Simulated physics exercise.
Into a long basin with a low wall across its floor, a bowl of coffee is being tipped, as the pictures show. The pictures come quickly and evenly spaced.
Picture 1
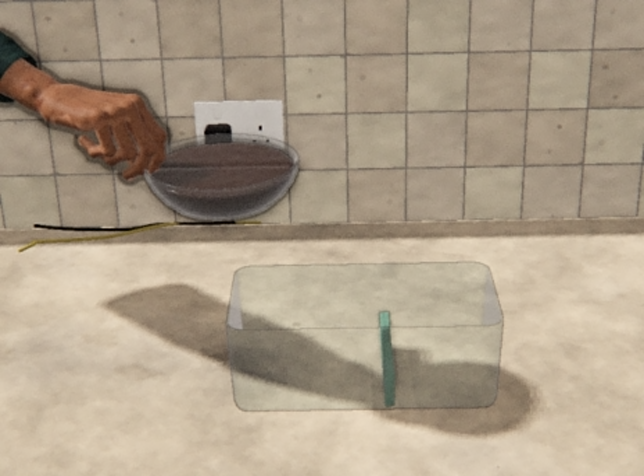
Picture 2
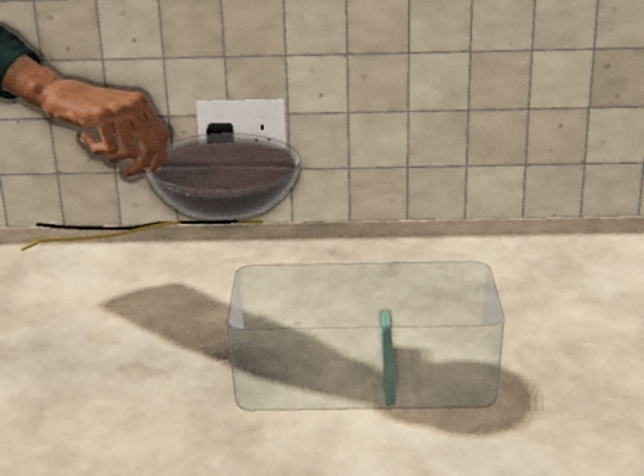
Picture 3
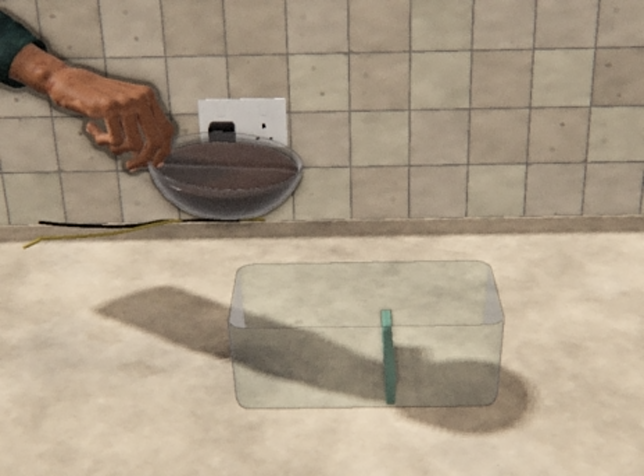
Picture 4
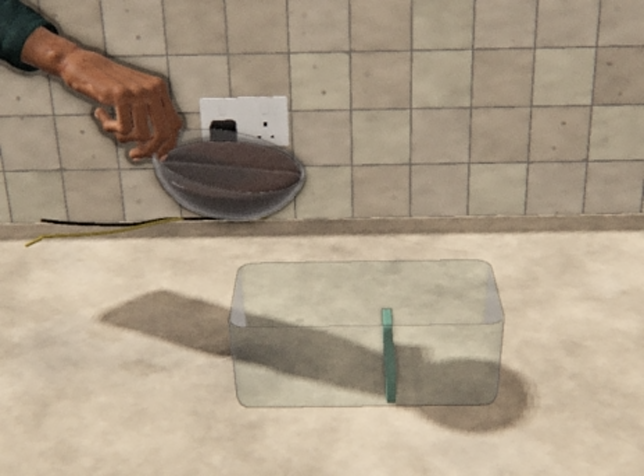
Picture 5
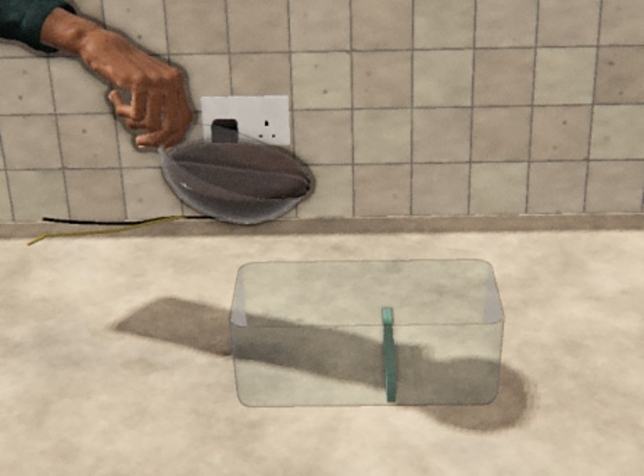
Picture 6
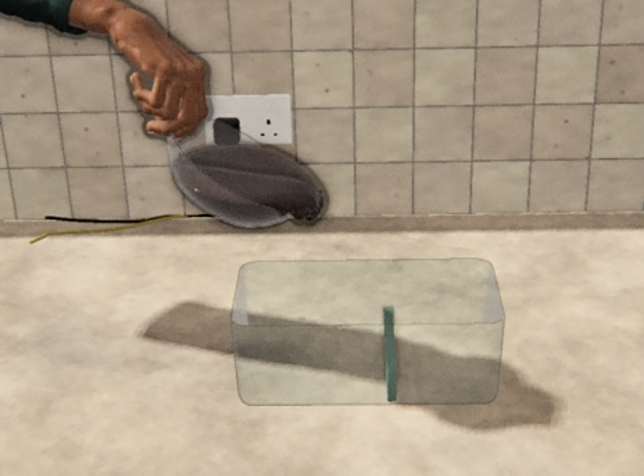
At the start, a hand holds a clear bowl of dark coffee nearly level above the left side of a long, see-through basin with a low green wall across its floor. The hand then tilts the bowl steadily down to the right, and the coffee shifts to the lower rim and begins to go over it.
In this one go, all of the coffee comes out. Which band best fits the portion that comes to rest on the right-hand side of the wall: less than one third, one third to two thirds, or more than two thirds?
It is less than one third.
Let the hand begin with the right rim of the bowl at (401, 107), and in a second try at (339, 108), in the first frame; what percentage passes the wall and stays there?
70 and 55 in a hundred.
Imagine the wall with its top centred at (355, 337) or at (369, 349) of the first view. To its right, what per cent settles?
Roughly 45 per cent first and roughly 30 per cent second.
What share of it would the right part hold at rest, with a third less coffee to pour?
It works out near 5 percent.
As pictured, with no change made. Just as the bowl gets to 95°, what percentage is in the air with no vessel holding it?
That comes to near 20 percent.
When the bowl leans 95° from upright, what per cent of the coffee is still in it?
Remaining fraction: Approx. 0 %.
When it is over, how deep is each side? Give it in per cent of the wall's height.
Once it settles, the left reaches around 50 and the right around 10.
A moment on, the bowl is tipped on its side and 1 per cent is still to pour, 80 is left of the wall and 1 right of it.
Next, the bowl is tipped right over and 0 per cent is still to pour, 88 is left of the wall and 6 right of it.
Then the bowl is tipped right over and 0 per cent is still to pour, 87 is left of the wall and 8 right of it.
Later the bowl is tipped right over and 0 per cent is still to pour, 87 is left of the wall and 8 right of it.
Finally, 87 per cent lies left of the wall, 8 right of it and 5 outside.
